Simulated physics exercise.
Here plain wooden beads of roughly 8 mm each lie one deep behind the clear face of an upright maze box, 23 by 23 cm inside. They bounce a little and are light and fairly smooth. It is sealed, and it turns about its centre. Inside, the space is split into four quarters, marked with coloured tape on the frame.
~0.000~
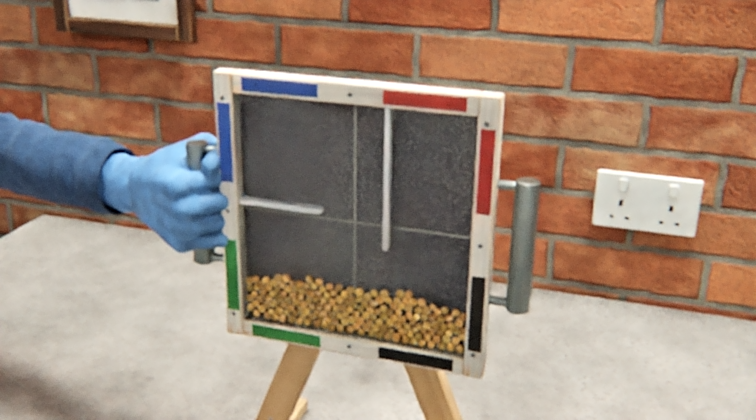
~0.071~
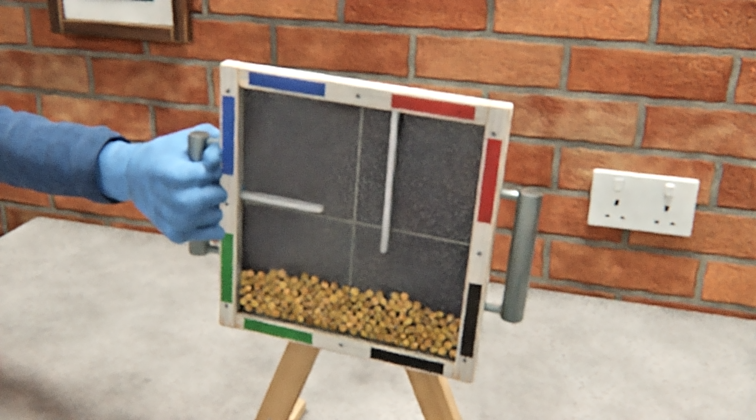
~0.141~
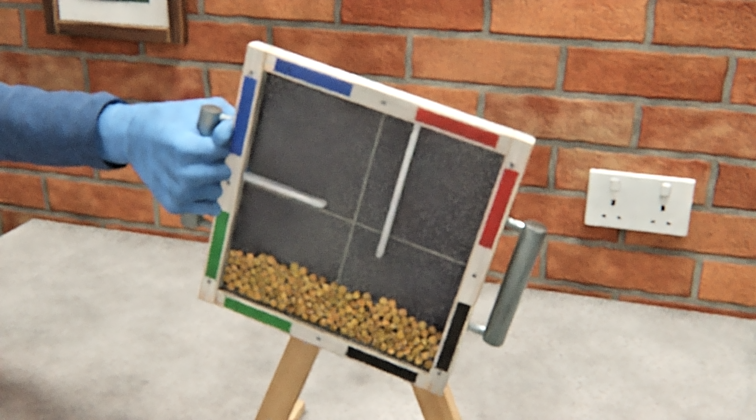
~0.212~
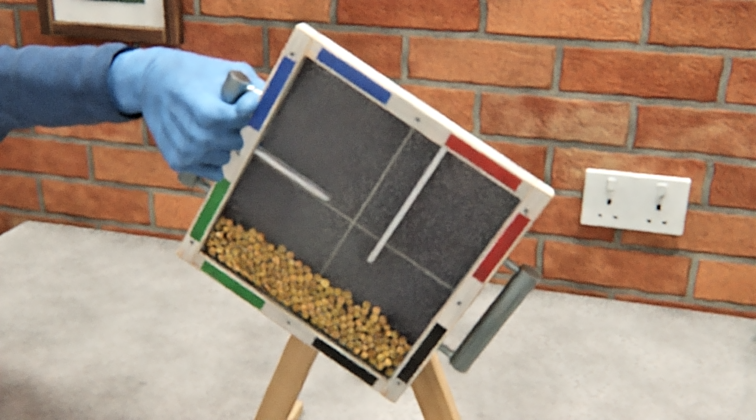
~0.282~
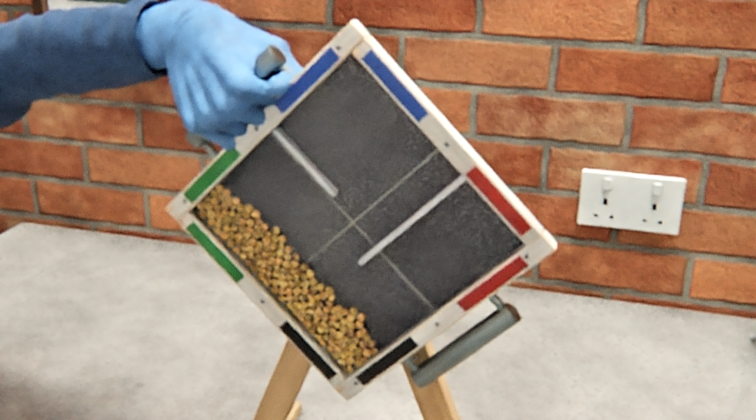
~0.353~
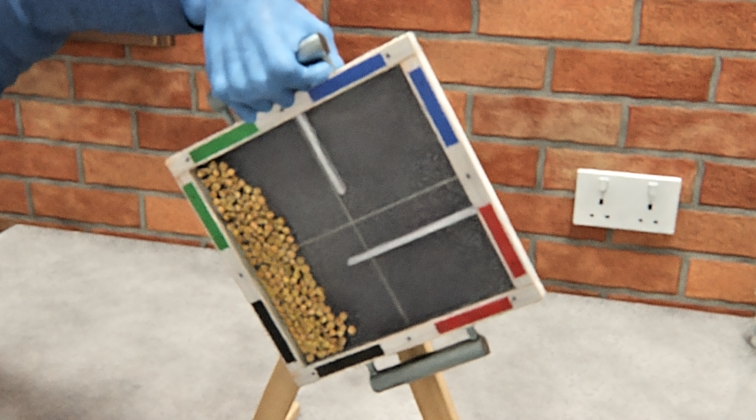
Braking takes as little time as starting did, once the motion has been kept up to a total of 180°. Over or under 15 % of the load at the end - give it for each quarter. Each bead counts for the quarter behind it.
Blue quarter: Under. Black quarter: Over. Red quarter: Over. Green quarter: Under.
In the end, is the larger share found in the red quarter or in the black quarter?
That would be the red quarter.
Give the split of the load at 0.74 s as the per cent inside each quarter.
Blue quarter: 0; black quarter: 40; red quarter: 60; green quarter: 0.
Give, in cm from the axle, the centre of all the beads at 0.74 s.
About 6 cm left and 6 cm below.
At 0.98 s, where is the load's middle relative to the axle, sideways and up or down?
7 cm left, 4 cm below.
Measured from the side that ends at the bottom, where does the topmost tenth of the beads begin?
Estimate: 13 cm or so.
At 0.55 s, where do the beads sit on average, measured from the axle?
About 7 cm left and 5 cm below.
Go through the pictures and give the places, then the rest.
In the first frame, level, about 180 beads; beads centred (352, 311); top one (409, 294); blue (279, 87), black (415, 359), red (424, 101), green (286, 336).
In the second frame, turned 4° clockwise; beads centred (346, 310); top one (305, 277).
In the third frame, turned 14° clockwise; beads centred (330, 306); top one (239, 254).
In the fourth frame, turned 30° clockwise; beads centred (308, 294); top one (222, 221).
In the fifth frame, turned 45° clockwise; beads centred (289, 280); top one (220, 189).
In the sixth frame, turned 60° clockwise; beads centred (278, 267); top one (213, 165); blue (434, 108), black (274, 332), red (503, 241), green (206, 217); walls (480, 207) to (351, 261), (299, 111) to (342, 190).
By 0.55 s it has turned 103°, the beads' middle is 7 cm left of and 5 cm below the axle; by quarter, black 80 %, red 10 %, green 5 %.
By 0.74 s it has turned 144°, the beads' middle is 6 cm left of and 6 cm below the axle; by quarter, black 40 %, red 60 %.
At rest by 1.7 s, blue 0 %, black 20 %, red 80 %, green 0 %.
